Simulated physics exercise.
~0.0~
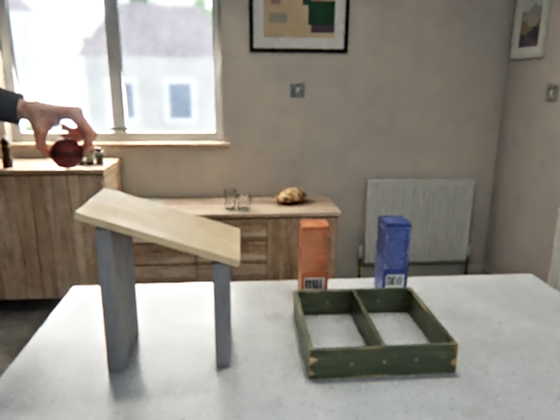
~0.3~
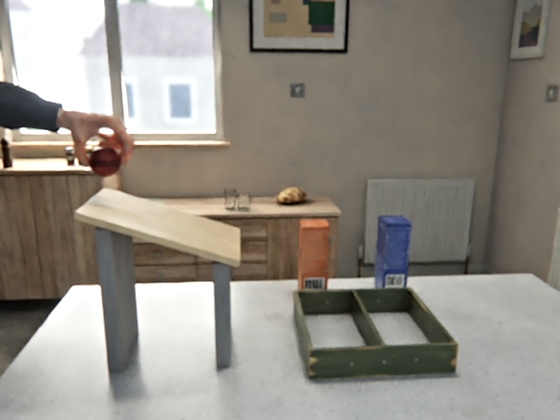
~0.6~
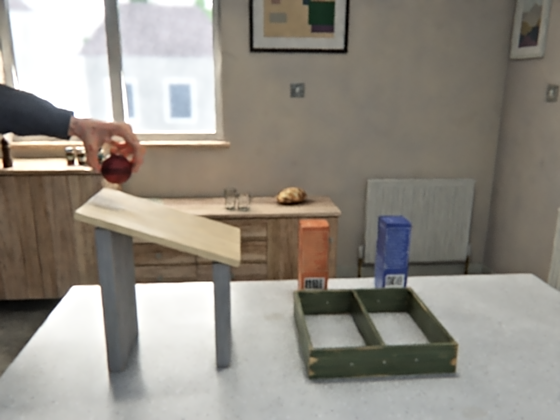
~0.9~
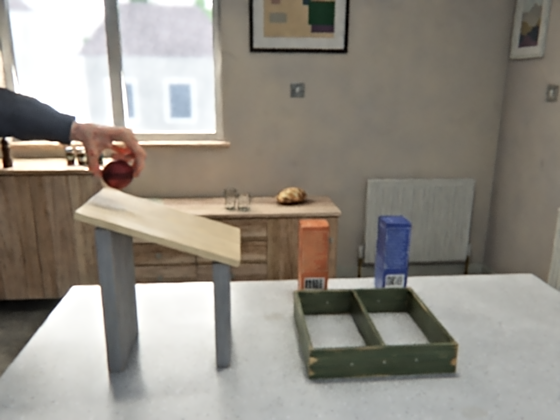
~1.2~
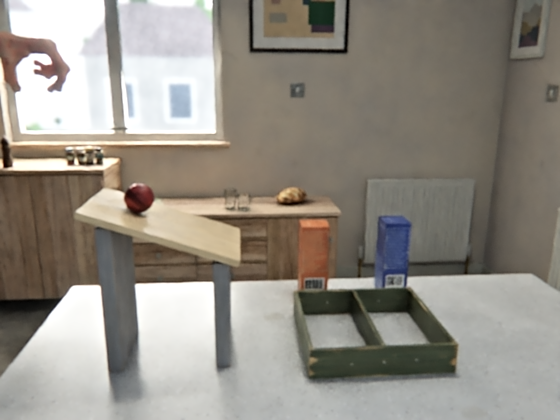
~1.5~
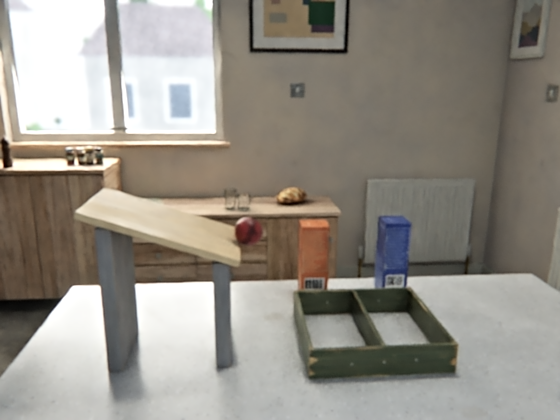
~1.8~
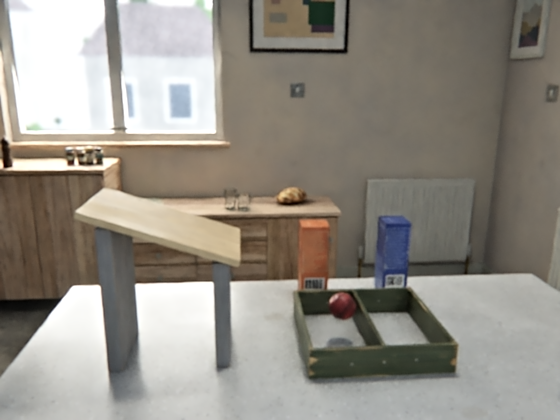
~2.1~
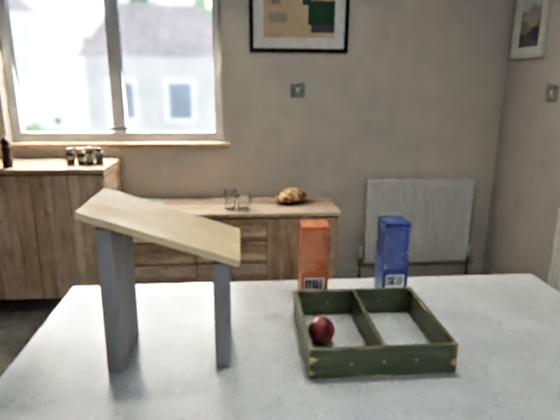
A hand releases a red ball onto a sloping board, and it rolls off the end, settling in the tray's nearer bay.
